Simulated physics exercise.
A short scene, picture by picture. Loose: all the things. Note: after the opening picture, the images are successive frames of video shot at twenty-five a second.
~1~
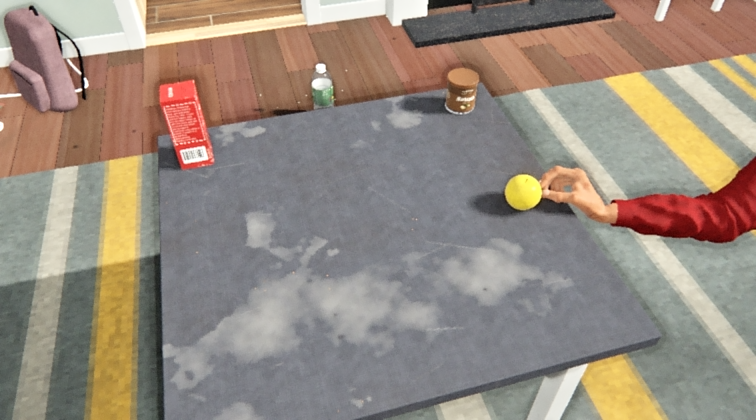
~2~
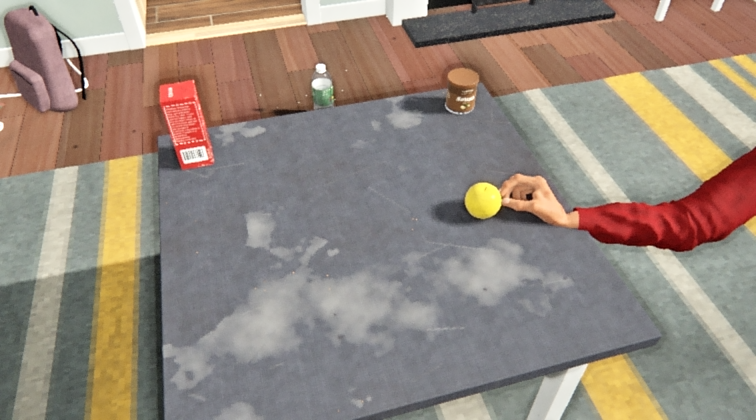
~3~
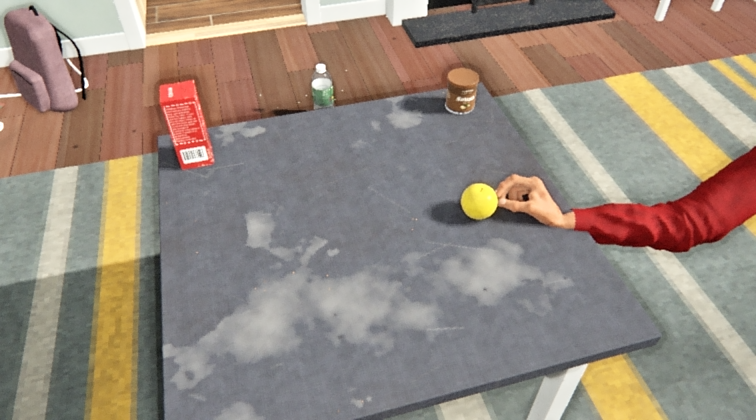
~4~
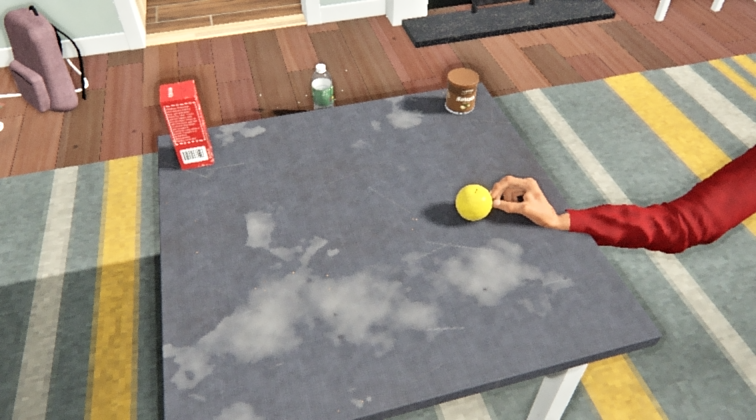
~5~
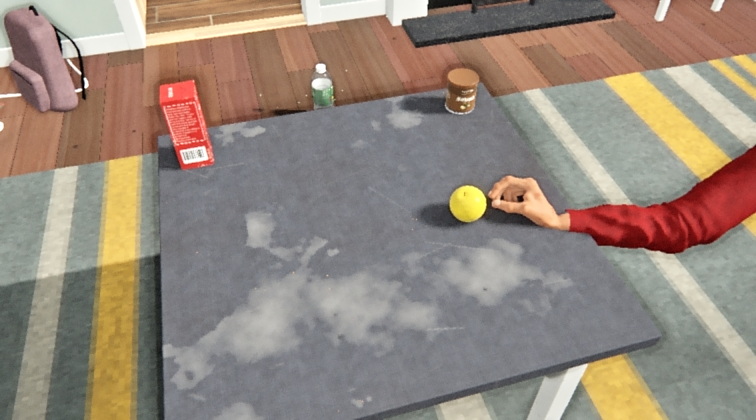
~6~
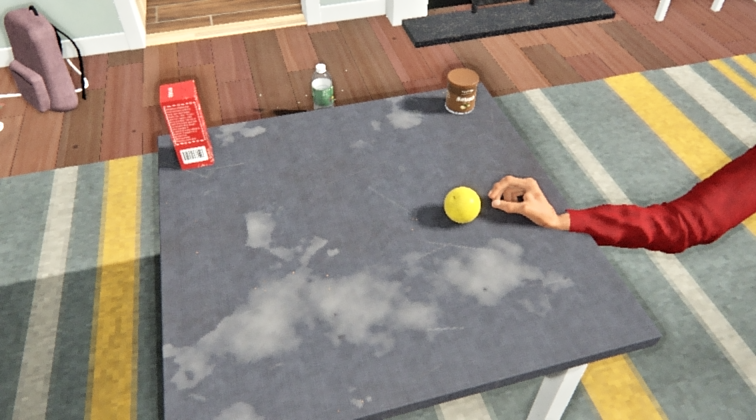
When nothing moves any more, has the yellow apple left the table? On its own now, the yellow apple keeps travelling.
No, it is still on the table.
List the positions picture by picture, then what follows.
The first picture shows under the hand; yellow apple (523, 192).
The second picture shows under the hand; yellow apple (483, 201).
The third picture shows under the hand; yellow apple (479, 201).
The fourth picture shows yellow apple (474, 203).
The fifth picture shows yellow apple (468, 204).
The sixth picture shows yellow apple (462, 205) rolled a little.
Then, 0.10 s after the last picture, yellow apple rolled about its own width near (451, 207).
Then, 0.20 s after the last picture, yellow apple rolled about its own width near (442, 209).
Then, 0.30 s after the last picture, yellow apple rolled about its own width near (437, 210).
At rest, moved from the start, yellow apple. Seen from the same camera at the end, yellow apple near (435, 211).
